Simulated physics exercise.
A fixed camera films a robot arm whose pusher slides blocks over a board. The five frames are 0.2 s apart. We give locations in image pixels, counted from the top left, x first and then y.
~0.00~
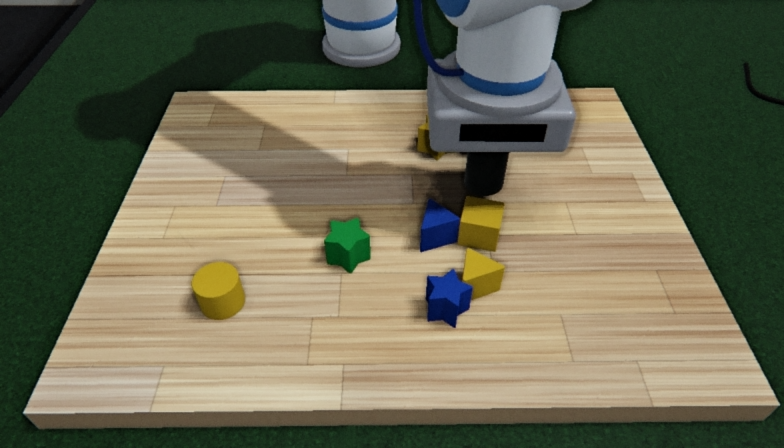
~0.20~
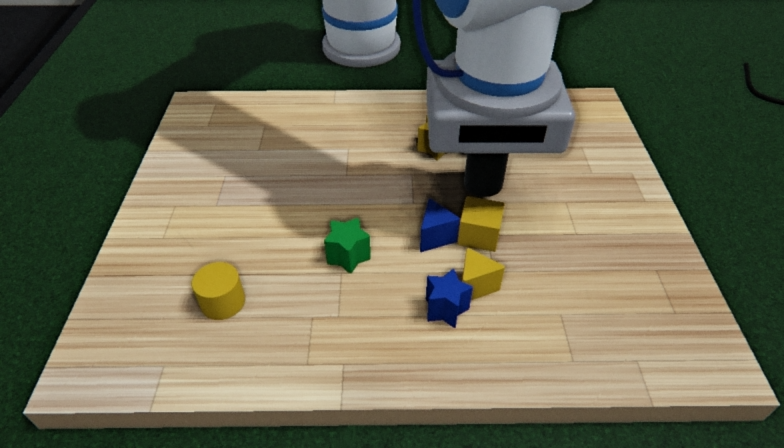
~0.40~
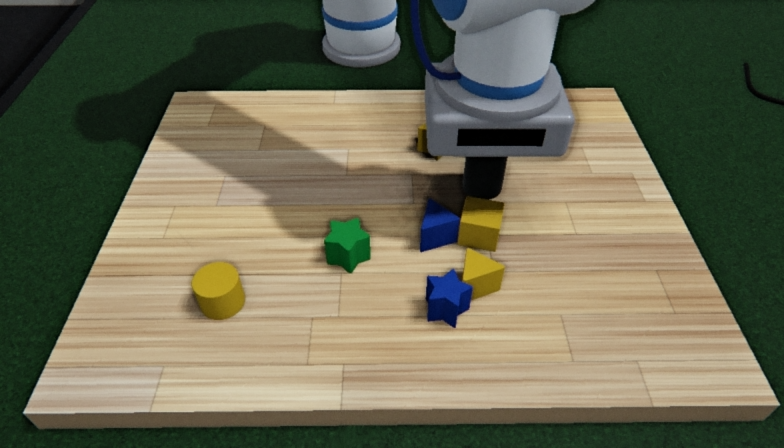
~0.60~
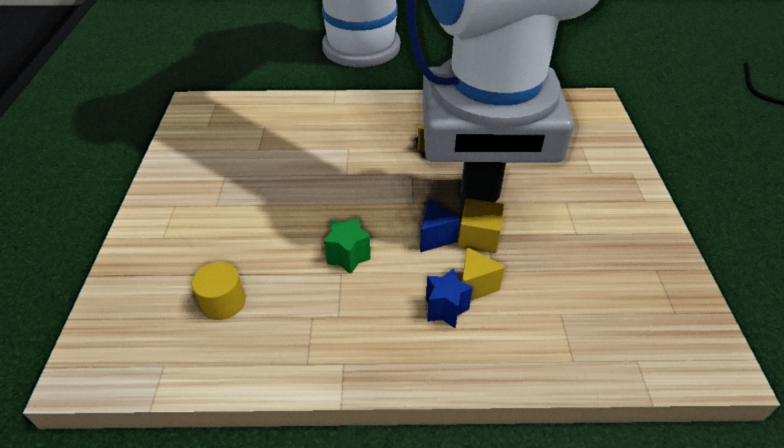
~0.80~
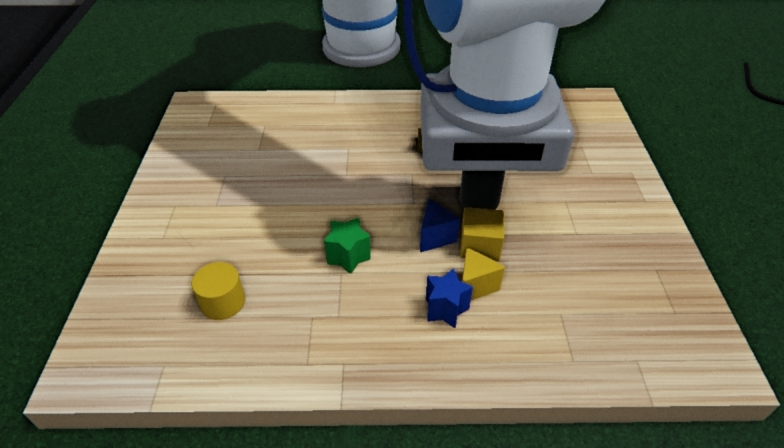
We see a robot arm over a wooden board scattered with yellow, blue and green blocks; its dark pusher edges toward the viewer and nudges the yellow four-sided block slightly the same way, while the other visible blocks stay still.
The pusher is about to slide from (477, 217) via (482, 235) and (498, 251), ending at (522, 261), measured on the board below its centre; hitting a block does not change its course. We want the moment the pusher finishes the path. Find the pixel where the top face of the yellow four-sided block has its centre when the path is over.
Its top centre lands on (496, 260).
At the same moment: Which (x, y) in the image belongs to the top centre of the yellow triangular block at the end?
It should be at (481, 284) by then.
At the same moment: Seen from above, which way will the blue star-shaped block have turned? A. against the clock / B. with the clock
B - with the clock.
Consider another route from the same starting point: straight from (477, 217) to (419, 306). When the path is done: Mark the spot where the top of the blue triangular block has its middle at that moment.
The top centre is at (415, 228).
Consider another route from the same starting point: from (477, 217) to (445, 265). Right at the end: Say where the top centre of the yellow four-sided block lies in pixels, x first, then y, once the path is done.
I'd guess (470, 271).
The first path, step by step. Halfway along, pusher at (491, 227); blue star-shaped block at (448, 291), turned 25° clockwise; yellow triangular block at (480, 277); yellow four-sided block at (490, 251), turned 15° clockwise.
At the end, pusher at (526, 244); blue triangular block not moved; blue star-shaped block at (447, 293), turned 40° clockwise; yellow triangular block at (481, 284); yellow four-sided block at (496, 260), turned 25° clockwise.
